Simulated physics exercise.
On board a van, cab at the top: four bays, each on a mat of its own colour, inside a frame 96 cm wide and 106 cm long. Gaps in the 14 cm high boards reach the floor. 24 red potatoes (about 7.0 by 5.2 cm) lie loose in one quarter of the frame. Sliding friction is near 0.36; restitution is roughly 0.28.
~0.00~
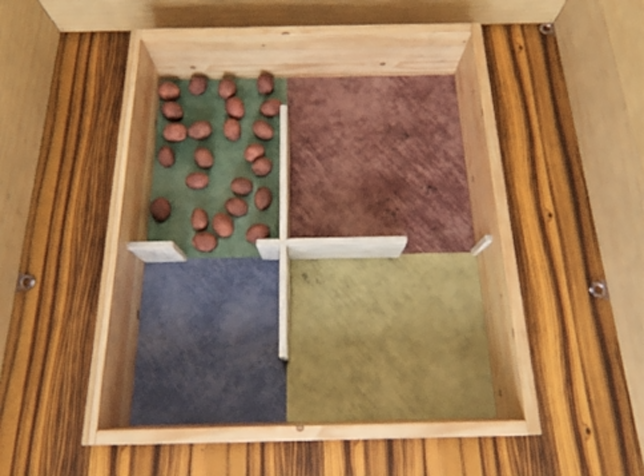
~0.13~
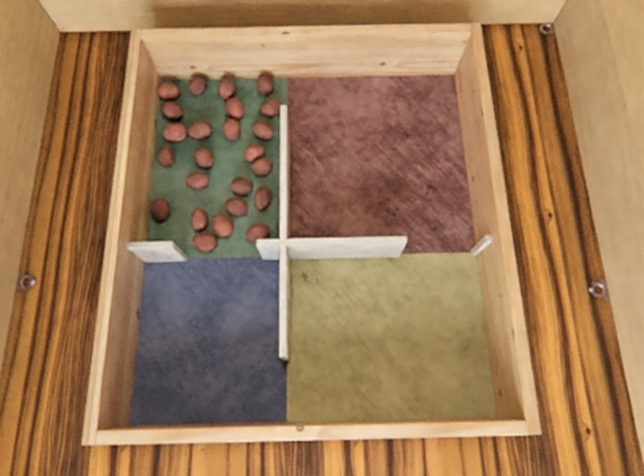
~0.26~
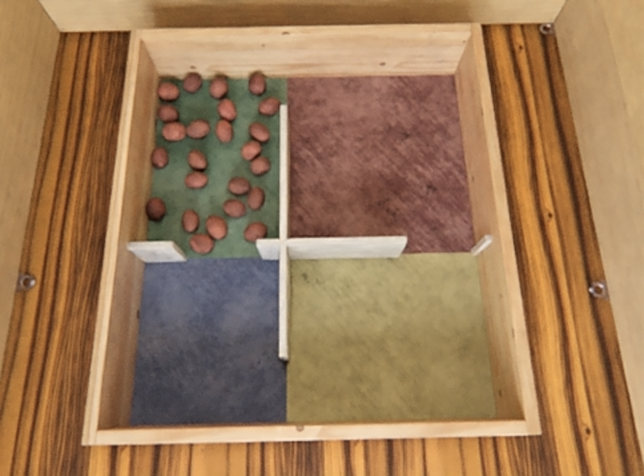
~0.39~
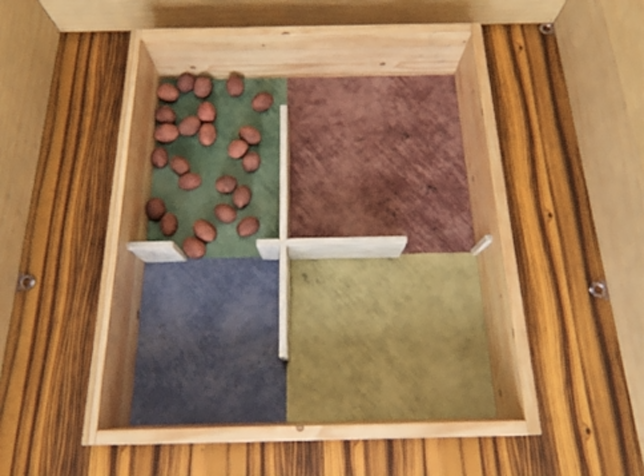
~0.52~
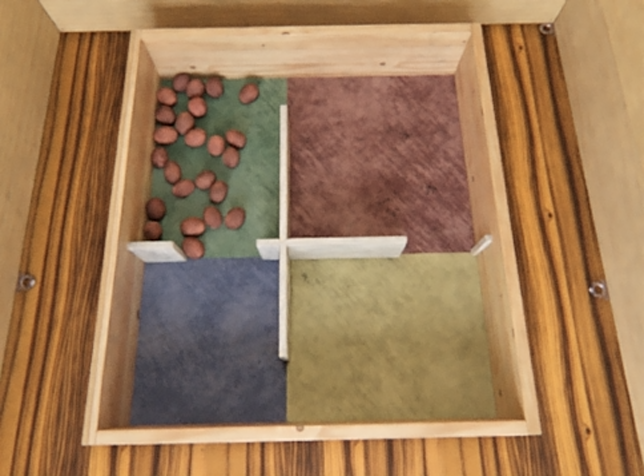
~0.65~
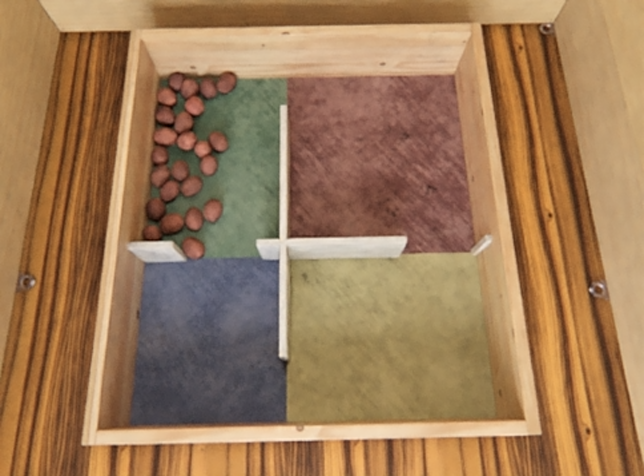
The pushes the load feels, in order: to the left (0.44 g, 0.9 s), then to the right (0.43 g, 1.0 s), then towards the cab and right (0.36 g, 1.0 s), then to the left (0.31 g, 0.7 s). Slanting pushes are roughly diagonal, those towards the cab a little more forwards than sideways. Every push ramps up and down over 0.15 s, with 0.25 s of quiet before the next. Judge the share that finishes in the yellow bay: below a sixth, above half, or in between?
Fewer than one in six of the red potatoes end in the yellow bay.
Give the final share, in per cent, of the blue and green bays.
Blue 0, green 60 per cent.
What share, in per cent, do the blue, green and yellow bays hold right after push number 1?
Blue 0, green 100, yellow 0 per cent.
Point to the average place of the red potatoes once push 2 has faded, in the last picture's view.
Around (322, 157).
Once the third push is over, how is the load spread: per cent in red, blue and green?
Red 50, blue 0, green 50 per cent.
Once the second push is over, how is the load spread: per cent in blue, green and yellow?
Blue 0, green 60, yellow 0 per cent.
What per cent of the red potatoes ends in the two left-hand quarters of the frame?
About 60 per cent.
After push 1 (1.14 s), 24 in the green bay.
After push 2 (2.39 s), 9 in the red bay, 1 in the blue bay and 14 in the green bay.
After push 3 (3.64 s), 11 in the red bay, 1 in the blue bay and 12 in the green bay.
After push 4 (4.59 s), 9 in the red bay, 1 in the blue bay and 14 in the green bay.
Outcome (at 5.92 s), 9 in the red bay, 1 in the blue bay and 14 in the green bay. Asked share, 0 of 24, 0 per cent.
